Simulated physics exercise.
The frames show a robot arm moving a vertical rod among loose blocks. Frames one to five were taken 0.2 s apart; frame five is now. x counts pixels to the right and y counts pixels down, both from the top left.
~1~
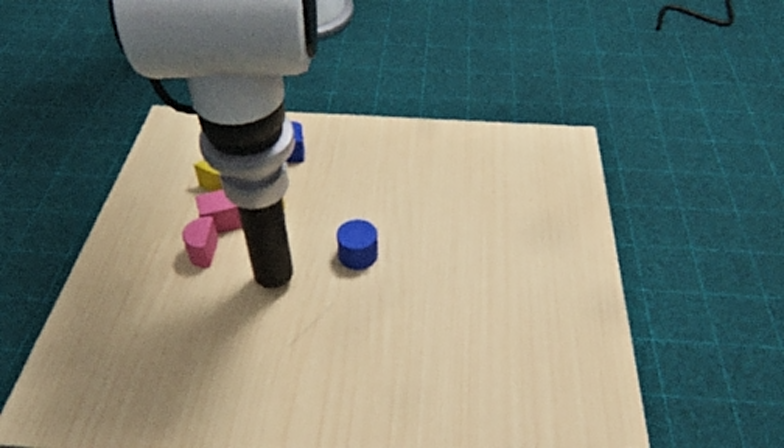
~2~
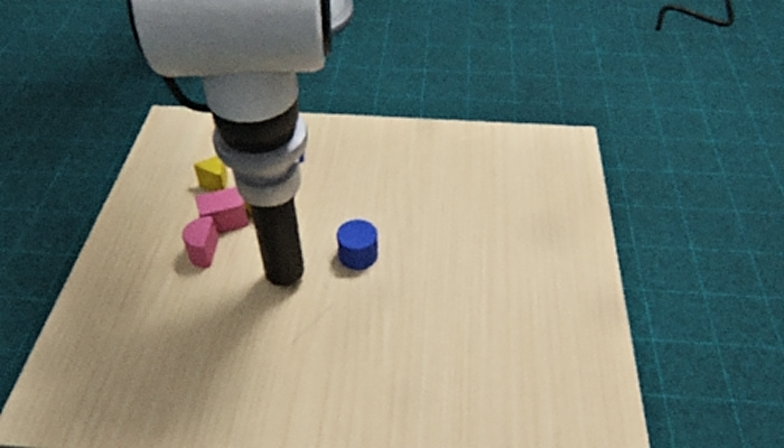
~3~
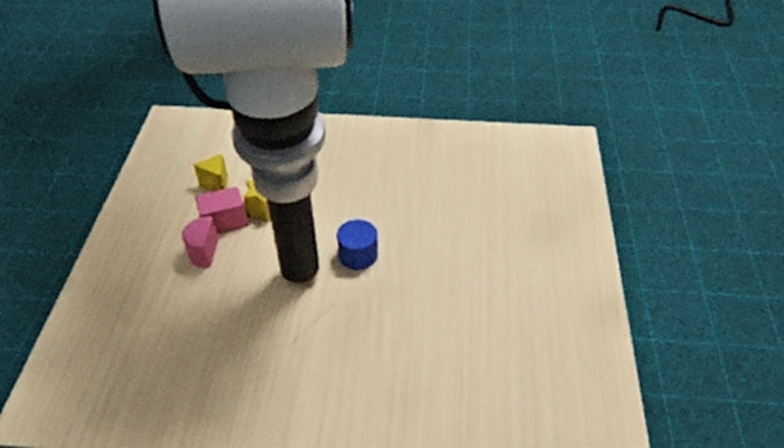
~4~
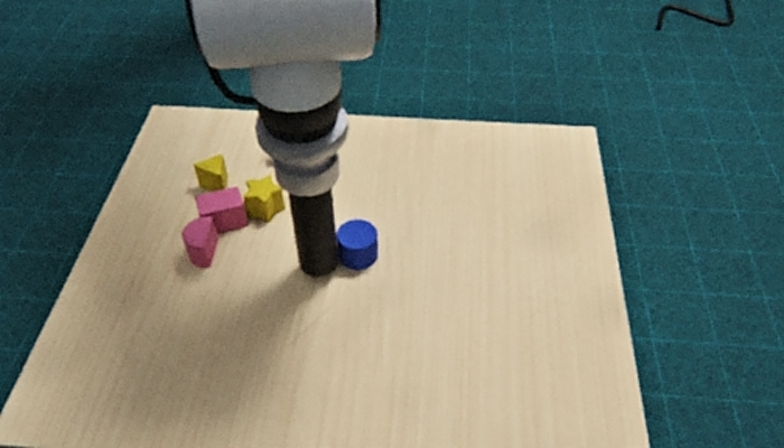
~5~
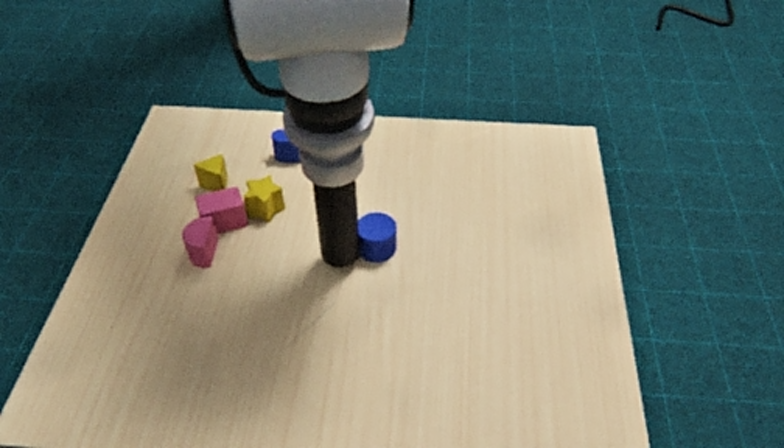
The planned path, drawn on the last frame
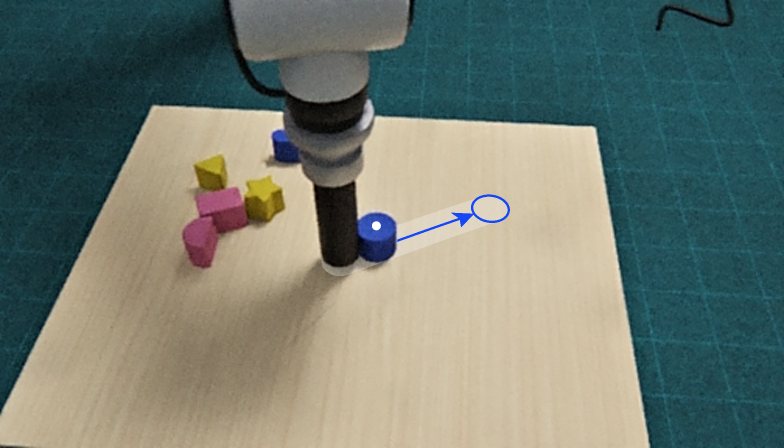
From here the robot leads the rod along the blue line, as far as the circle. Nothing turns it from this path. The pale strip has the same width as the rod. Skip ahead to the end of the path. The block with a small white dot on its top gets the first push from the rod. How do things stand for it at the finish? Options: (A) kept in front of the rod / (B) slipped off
A
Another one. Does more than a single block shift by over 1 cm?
My answer is no.
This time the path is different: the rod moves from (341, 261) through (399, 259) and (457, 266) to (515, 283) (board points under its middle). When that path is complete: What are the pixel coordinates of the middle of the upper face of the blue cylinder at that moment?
The middle of its upper face will lie at (430, 209).
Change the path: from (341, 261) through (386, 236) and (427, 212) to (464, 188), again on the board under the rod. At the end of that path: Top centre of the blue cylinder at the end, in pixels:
I'd guess (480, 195).
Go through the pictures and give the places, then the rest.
In the first picture, rod tip (274, 273); block tops, blue cylinder (357, 233).
In the second picture, rod (285, 271); blocks unchanged.
In the third picture, rod (300, 267); blocks unchanged.
In the fourth picture, rod (319, 262); blocks unchanged.
In the fifth picture, rod (340, 253); blue cylinder (376, 226).
Path on the board, in a line from (341, 261) to (490, 209); the dot is on the blue cylinder.
The first path, step by step. One third of the way, rod (393, 234); blue cylinder (428, 207).
Two thirds of the way, rod (444, 217); blue cylinder (476, 188).
At the end, rod (491, 201); blue cylinder (518, 169).
